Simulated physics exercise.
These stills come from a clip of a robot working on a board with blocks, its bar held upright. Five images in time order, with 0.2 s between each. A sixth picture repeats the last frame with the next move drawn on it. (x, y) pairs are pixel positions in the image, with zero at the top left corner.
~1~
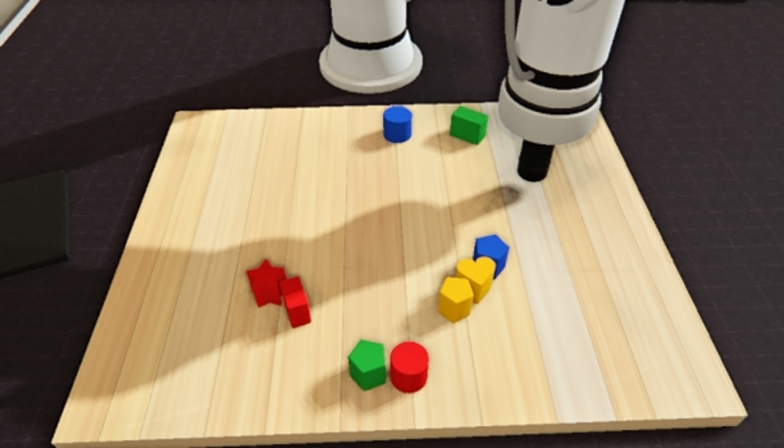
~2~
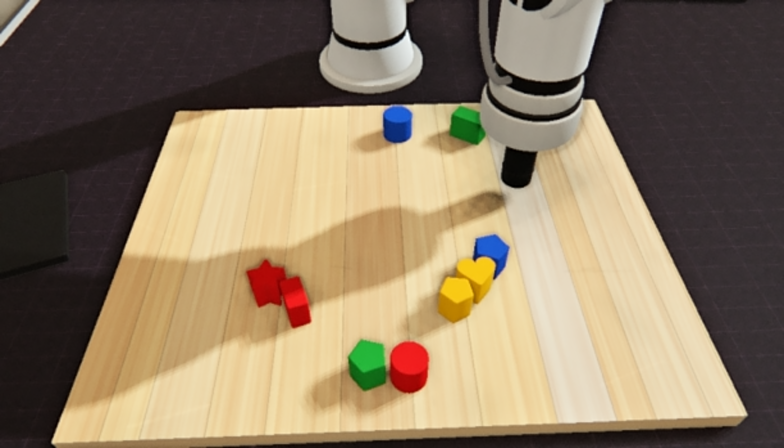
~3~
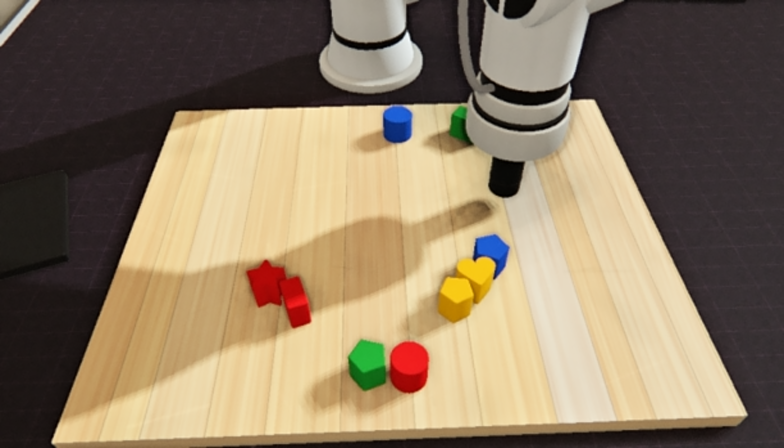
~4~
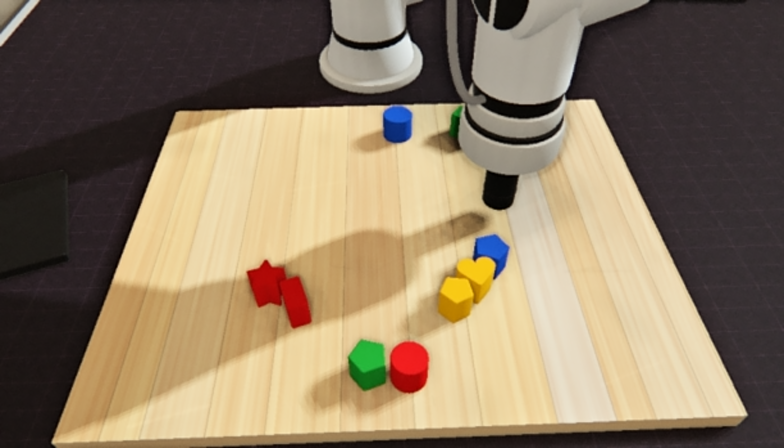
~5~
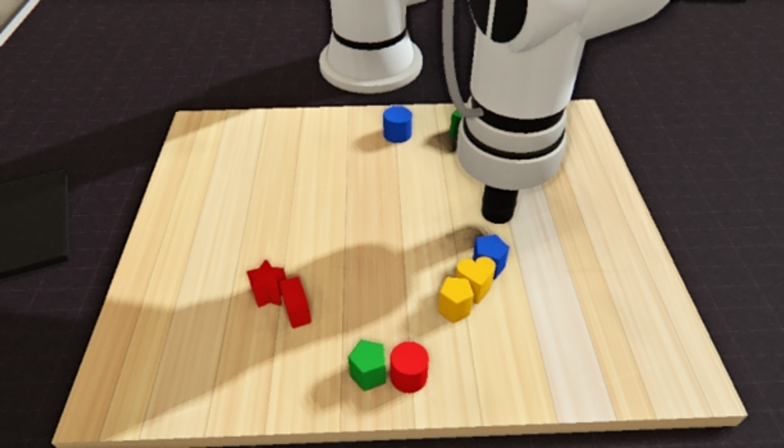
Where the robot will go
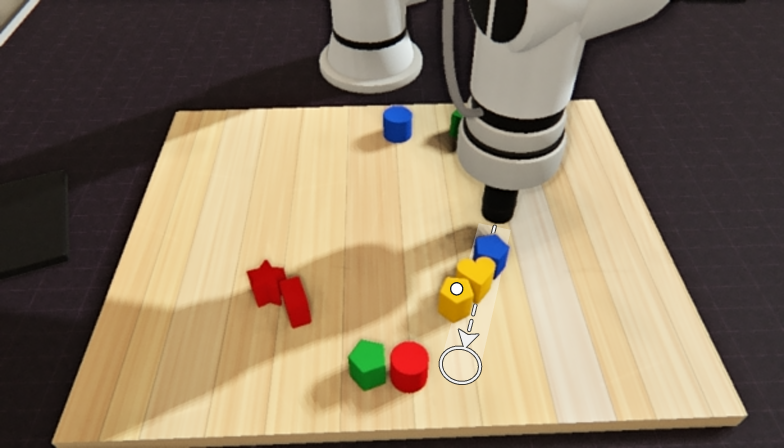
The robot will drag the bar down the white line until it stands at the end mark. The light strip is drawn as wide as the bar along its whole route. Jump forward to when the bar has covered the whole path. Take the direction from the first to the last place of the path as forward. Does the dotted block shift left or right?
Facing from start to end, it will go to the right.
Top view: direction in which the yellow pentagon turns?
It turns clockwise.
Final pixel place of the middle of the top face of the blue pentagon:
The centre of its top will be at (510, 319).
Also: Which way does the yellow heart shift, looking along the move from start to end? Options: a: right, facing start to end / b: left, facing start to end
Correct choice: B.
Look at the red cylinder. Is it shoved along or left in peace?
Right where it was.
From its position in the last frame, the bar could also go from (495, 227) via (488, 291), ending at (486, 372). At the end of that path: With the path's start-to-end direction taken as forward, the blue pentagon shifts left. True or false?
That is true.
The line goes straight from (495, 227) to (460, 365); the dot is on the yellow pentagon.
On the path given first. One third of the way, bar (487, 255); yellow pentagon (451, 293); yellow heart (481, 295), turned 50° clockwise; blue pentagon (496, 275), turned 30° anticlockwise.
Two thirds of the way, bar (475, 301); yellow pentagon (442, 301), turned 35° clockwise; yellow heart (481, 327), turned 65° clockwise; blue pentagon (509, 310), turned 110° anticlockwise.
At the end, bar (462, 353); red cylinder unmoved; yellow pentagon (435, 313), turned 105° clockwise; yellow heart (490, 374); blue pentagon (510, 319), turned 145° anticlockwise.
